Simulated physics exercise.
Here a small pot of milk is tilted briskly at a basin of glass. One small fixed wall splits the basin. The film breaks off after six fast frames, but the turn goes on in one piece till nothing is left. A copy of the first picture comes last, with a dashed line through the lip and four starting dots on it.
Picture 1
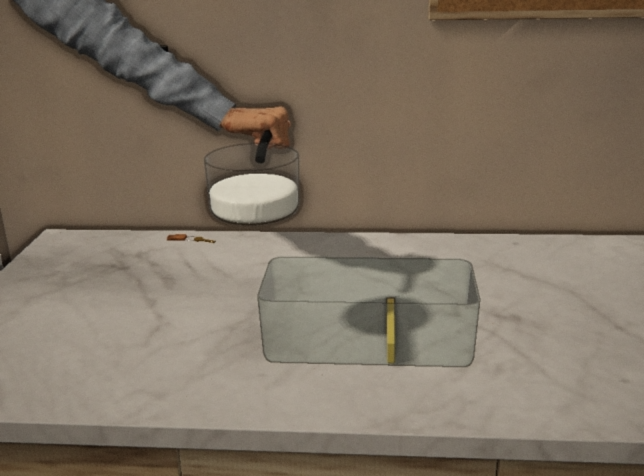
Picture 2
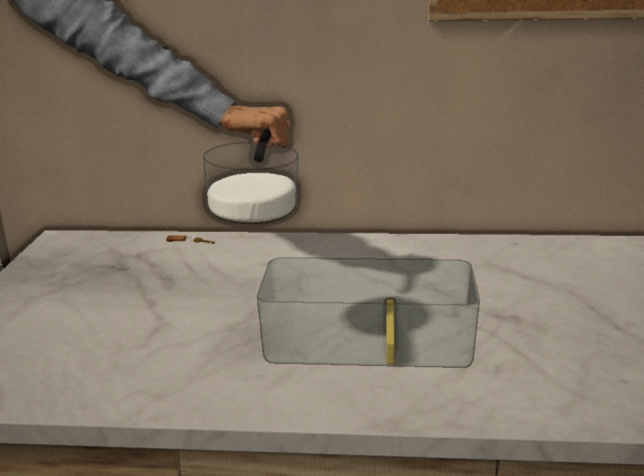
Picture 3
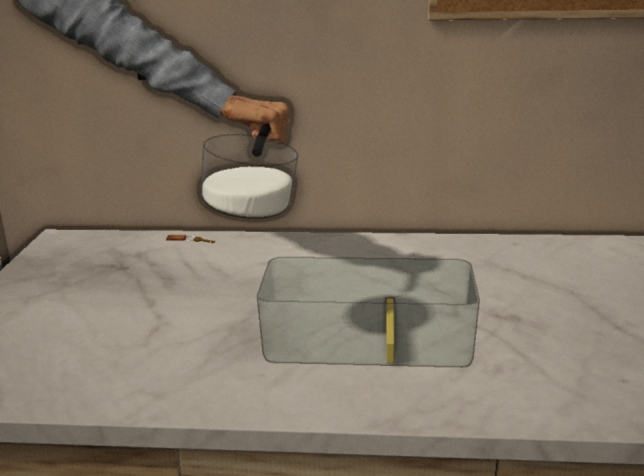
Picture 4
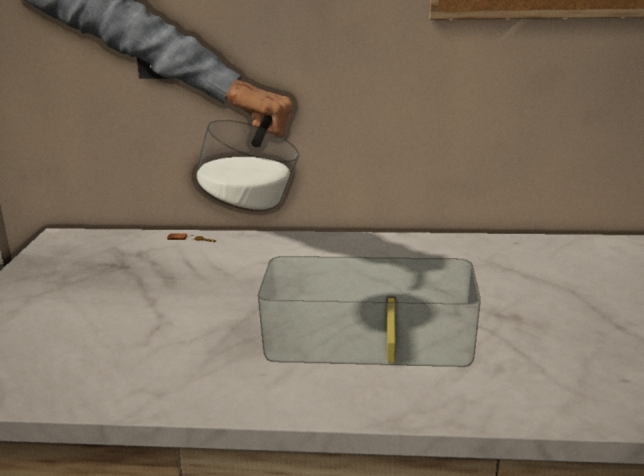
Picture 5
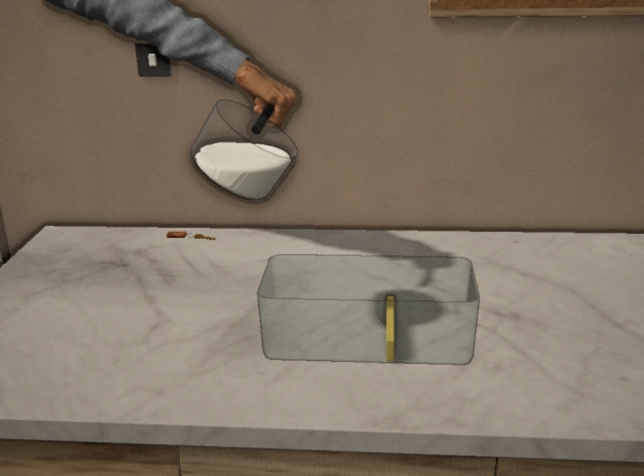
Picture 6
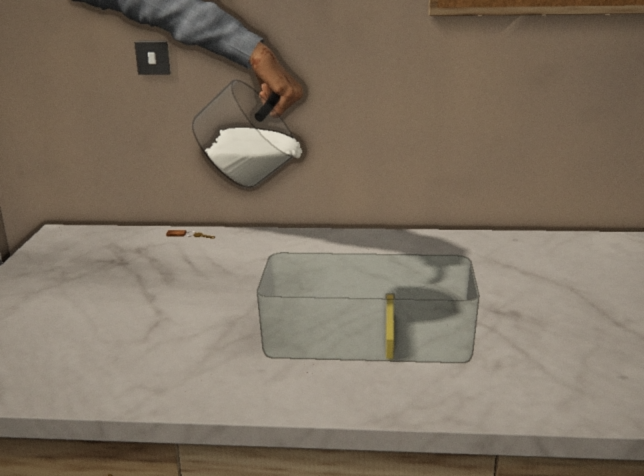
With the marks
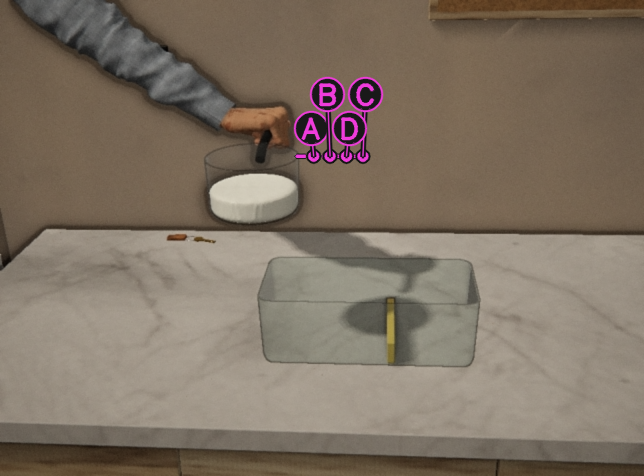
A hand held a small clear pot of milk above a glass basin on a marble counter, then tilted it steadily to the right until the milk just slipped over the lip.
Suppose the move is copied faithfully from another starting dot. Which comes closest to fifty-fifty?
Best: A.
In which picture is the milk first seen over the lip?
In picture 6.
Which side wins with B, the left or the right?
The right side.
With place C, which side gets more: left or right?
The right side.
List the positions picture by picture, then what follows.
Upright, lip at (297, 156); basin from (264, 359) to (474, 364); top of the wall at (391, 319); nothing has left yet.
Tipped about 2°, lip at (296, 156); nothing has left yet.
Tipped about 10°, lip at (296, 156); nothing has left yet.
Tipped about 21°, lip at (297, 155); nothing has left yet.
Tipped about 35°, lip at (297, 153); nothing has left yet.
Tipped about 50°, lip at (296, 152); milk is over the lip, down to (296, 152).
On the marked copy, A at (313, 156); B at (330, 156); C at (362, 156); D at (346, 156).
For place A, about 45 % ends left of the wall and 53 % right of it; 3 % is lost outside.
For place B, about 12 % ends left of the wall and 85 % right of it; 3 % is lost outside.
For place C, about 8 % ends left of the wall and 88 % right of it; 4 % is lost outside.
For place D, about 8 % ends left of the wall and 90 % right of it.
